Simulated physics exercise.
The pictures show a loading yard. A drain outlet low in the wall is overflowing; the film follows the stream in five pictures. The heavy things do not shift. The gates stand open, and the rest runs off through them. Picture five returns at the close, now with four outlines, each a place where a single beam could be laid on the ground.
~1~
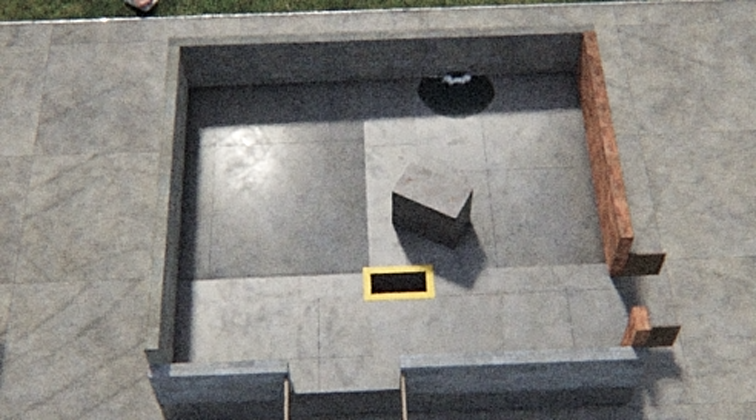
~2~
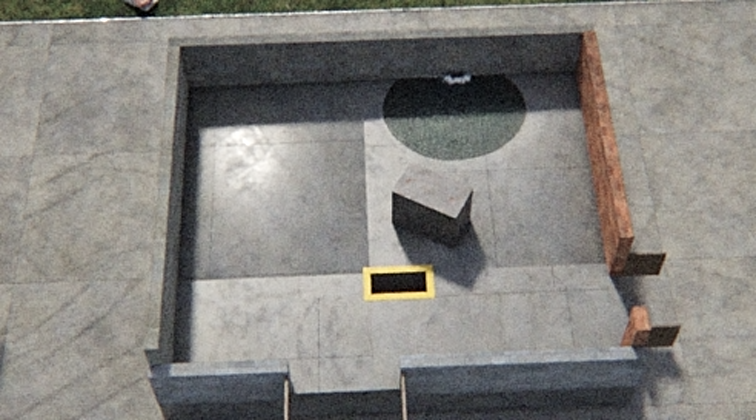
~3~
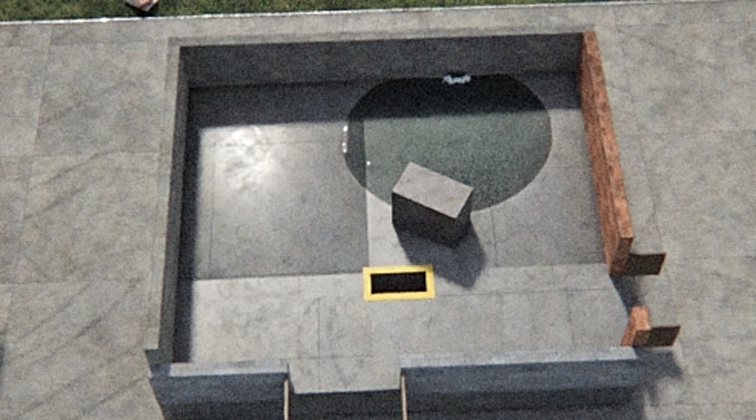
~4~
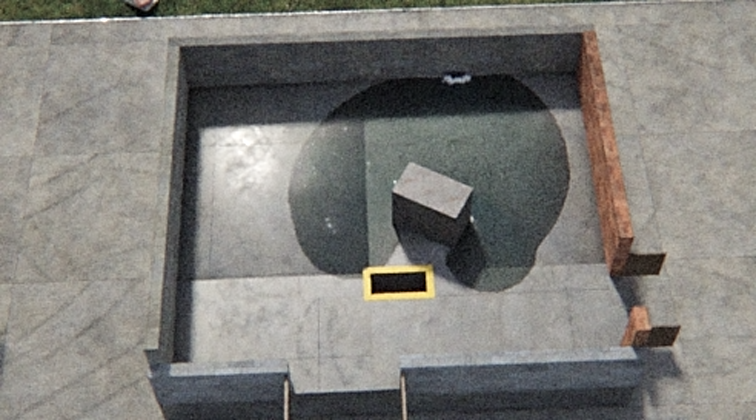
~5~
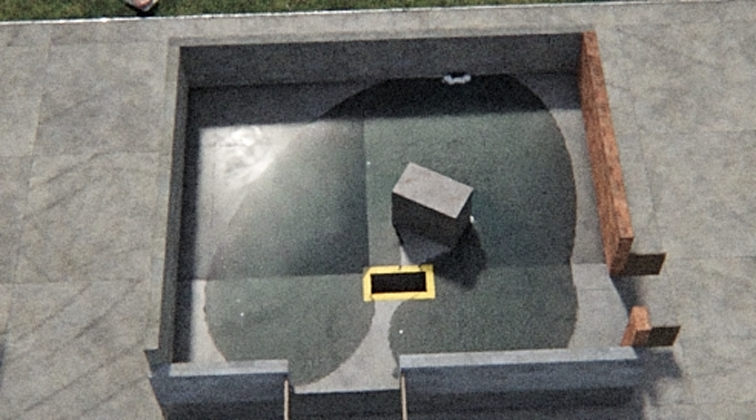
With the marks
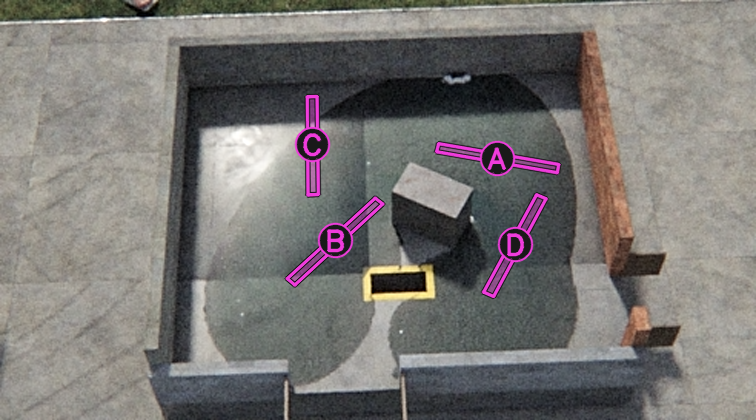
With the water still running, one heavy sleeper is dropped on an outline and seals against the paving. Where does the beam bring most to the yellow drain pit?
D.
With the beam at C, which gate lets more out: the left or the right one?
More leaves on the left.
On the marked copy, A from (437, 147) to (558, 168); B from (291, 281) to (379, 201); C from (313, 194) to (312, 96); D from (488, 294) to (541, 196).
If A is chosen, about 5 % of the stream runs into the yellow drain pit, about 93 % out by the gates.
If B is chosen, about 7 % of the stream runs into the yellow drain pit, about 90 % out by the gates.
If C is chosen, about 6 % of the stream runs into the yellow drain pit, about 92 % out by the gates.
If D is chosen, about 11 % of the stream runs into the yellow drain pit, about 86 % out by the gates.
